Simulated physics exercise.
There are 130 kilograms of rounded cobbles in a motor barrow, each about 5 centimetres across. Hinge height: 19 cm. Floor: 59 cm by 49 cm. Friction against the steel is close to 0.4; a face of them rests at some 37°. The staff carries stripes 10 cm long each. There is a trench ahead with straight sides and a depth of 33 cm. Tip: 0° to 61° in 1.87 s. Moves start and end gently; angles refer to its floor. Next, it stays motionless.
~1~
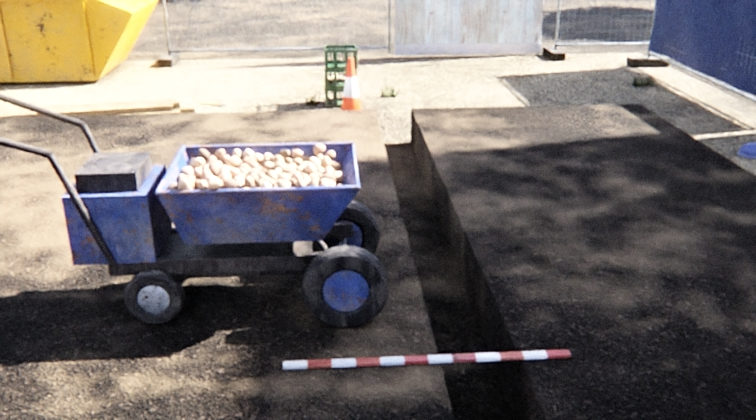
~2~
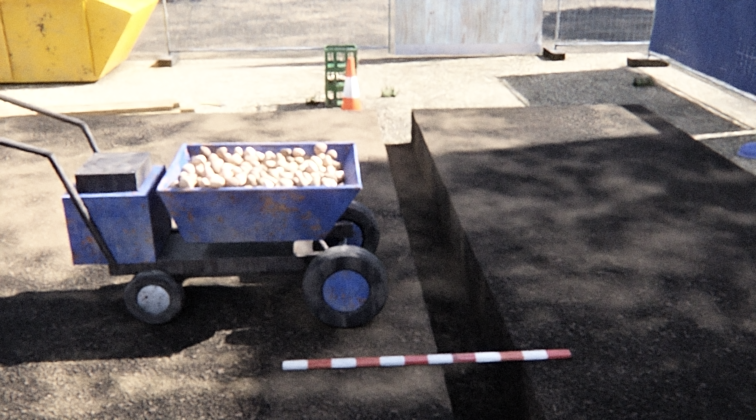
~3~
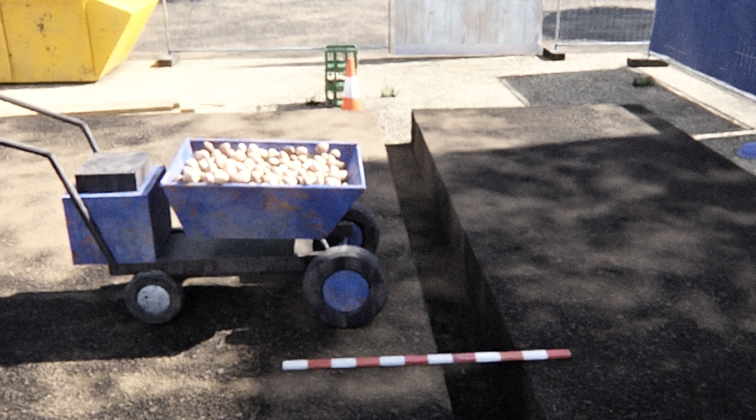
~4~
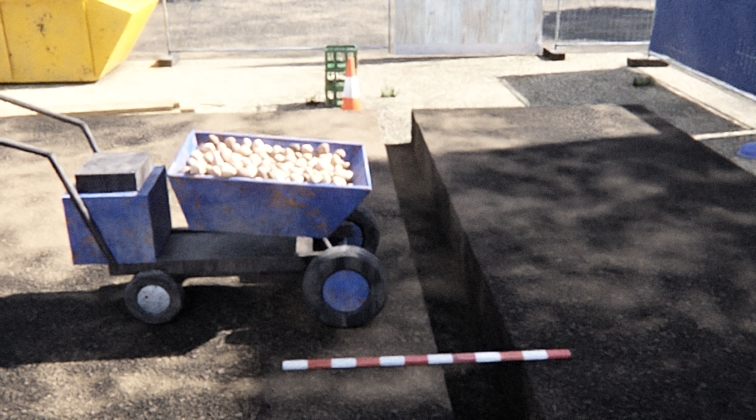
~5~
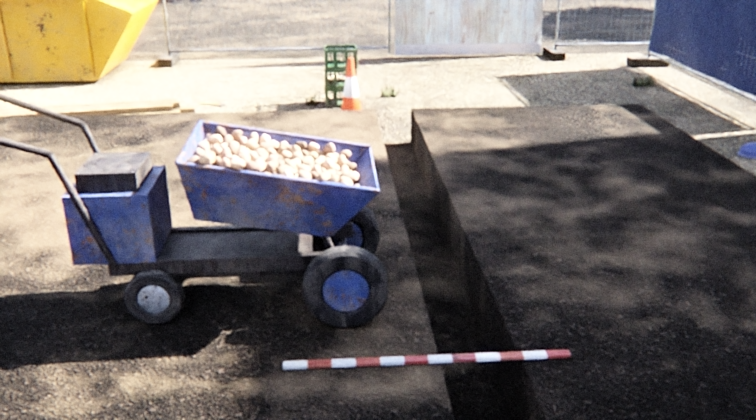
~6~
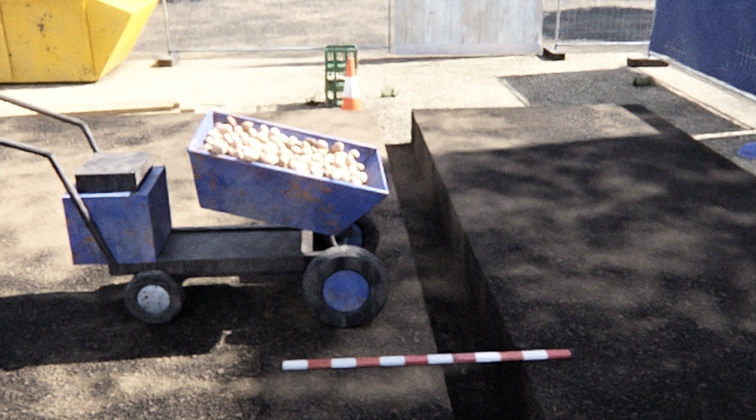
A small blue dumper with black wheels and a skip of pale rounded stones stands on dark, shadow-dappled ground, seen from slightly above and side-on by a still camera. A straight-sided trench lies to its right, with a red-and-white staff in front, and a yellow container, green crate, striped cone and fencing behind. The skip tilts gradually, its left end rising and its right end dipping, while the wheels stay put.
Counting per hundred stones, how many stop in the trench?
Some 55.
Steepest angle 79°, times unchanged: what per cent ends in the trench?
Roughly 65%.
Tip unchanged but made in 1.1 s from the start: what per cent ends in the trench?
In that case some 45 per cent.
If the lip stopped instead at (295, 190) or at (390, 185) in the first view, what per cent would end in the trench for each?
Close to 45 percent in the first case, 30 percent in the second.
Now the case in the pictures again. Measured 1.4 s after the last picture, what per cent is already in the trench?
Some 20 per cent of the load by that point.
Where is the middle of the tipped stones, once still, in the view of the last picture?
Centre estimate: Around (464, 334).
Then, 0.8 s after the last picture the floor is at 51°, 100 % in the skip; the foremost stones are at (433, 203).
Then, 1.4 s after the last picture the floor is at 61°, 72 % in the skip, 21 % in the trench, 6 % past the trench; the foremost stones are at (541, 289).
Then, 1.7 s after the last picture the floor is at 61°, 56 % in the skip, 33 % in the trench, 11 % past the trench; the foremost stones are at (605, 283).
Then, 3.7 s after the last picture the floor is at 61°, 34 % in the skip, 55 % in the trench, 11 % past the trench; the foremost stones are at (626, 273).
